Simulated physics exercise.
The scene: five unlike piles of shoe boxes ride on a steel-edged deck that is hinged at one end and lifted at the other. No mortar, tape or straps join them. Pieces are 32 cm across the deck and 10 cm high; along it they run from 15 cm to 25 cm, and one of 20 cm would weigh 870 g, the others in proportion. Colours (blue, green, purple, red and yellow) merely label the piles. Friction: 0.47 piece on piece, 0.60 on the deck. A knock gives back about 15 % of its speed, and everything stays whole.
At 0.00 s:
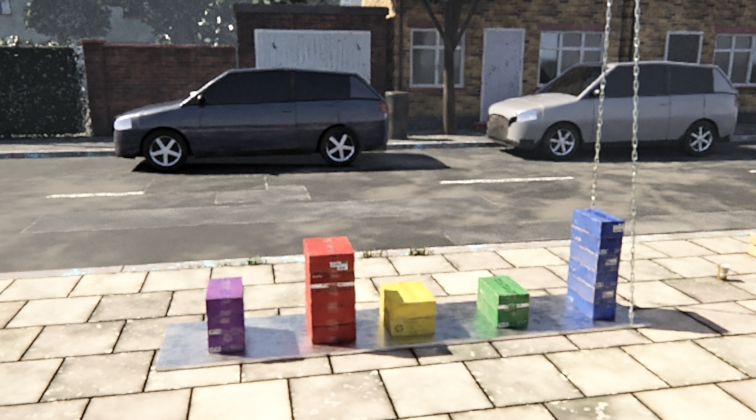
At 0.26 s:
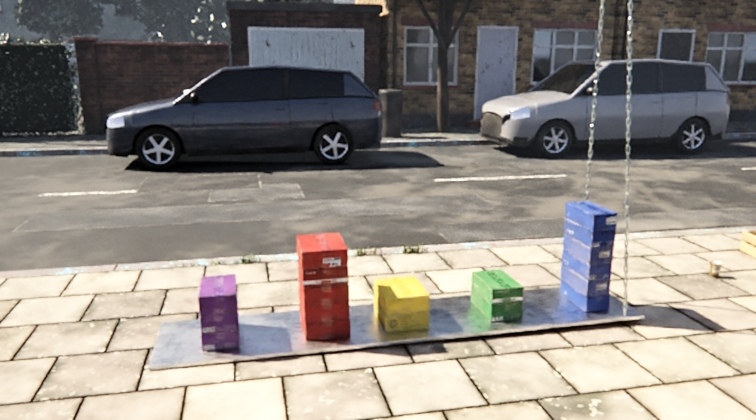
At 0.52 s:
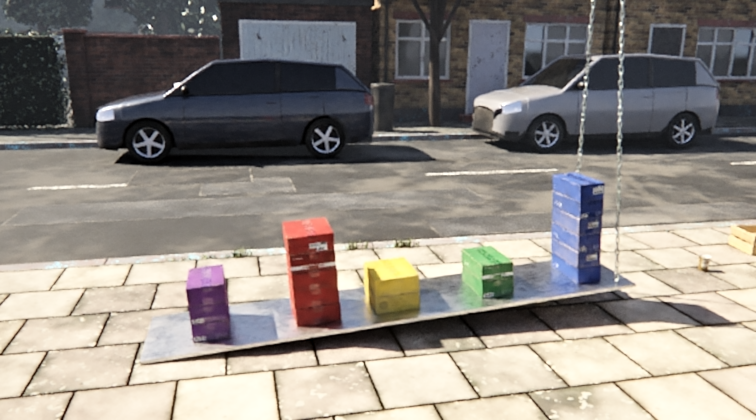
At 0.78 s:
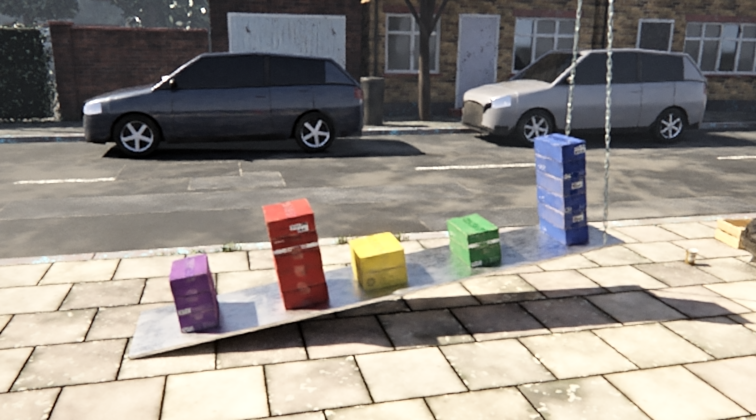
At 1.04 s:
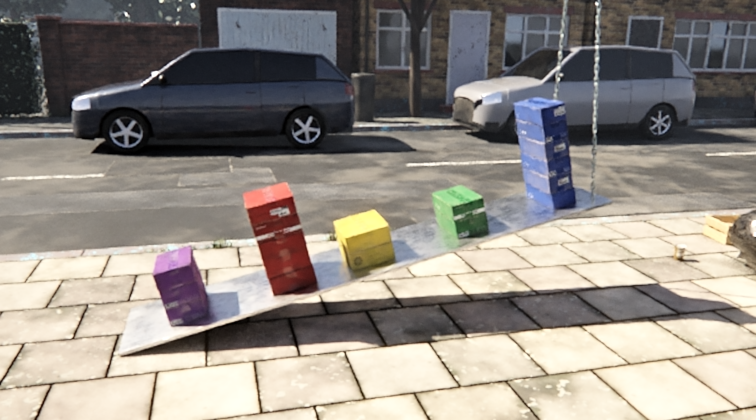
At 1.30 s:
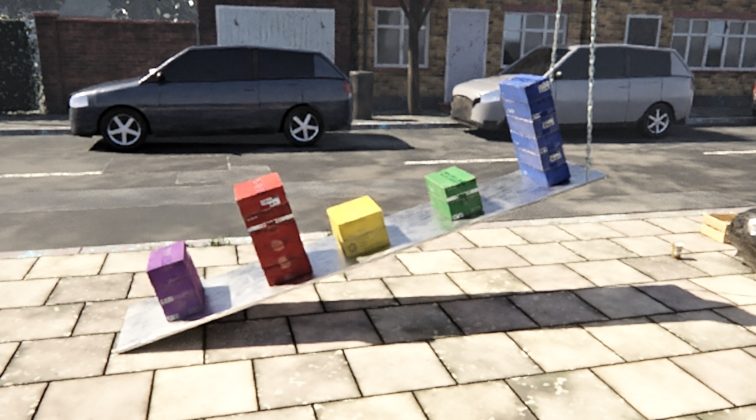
Five colored stacks of boxes sat on a flat board on the pavement, then the board's right end rose steadily on chains, and the stacks tilted leftward with it, parked cars behind them.
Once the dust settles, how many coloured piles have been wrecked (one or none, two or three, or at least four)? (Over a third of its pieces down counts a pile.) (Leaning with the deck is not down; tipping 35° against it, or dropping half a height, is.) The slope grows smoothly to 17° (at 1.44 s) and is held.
Lost: From two to three.
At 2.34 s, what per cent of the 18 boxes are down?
40 per cent by then.
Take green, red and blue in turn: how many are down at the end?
Green 1, red 0, blue 6.
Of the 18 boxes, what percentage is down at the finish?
About 40 per cent.
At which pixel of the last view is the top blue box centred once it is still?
Near (305, 221).
After 1.52 s, slope 17°; none of the 18 boxes down, 6 disturbed; top blue box leaning 17°.
After 1.80 s, slope 17°; 6 of the 18 boxes down; top blue box on its side.
After 2.34 s, slope 17°; 7 of the 18 boxes down; top green box on its side; top blue box leaning 13°, 31 cm lower.
At rest (3.2 s), slope 17°; 7 of the 18 boxes down; top green box on its side; top yellow box leaning 31°. Wrecked, blue and green. As the last picture would show them, middles, top green box near (404, 209), top yellow box near (322, 231).
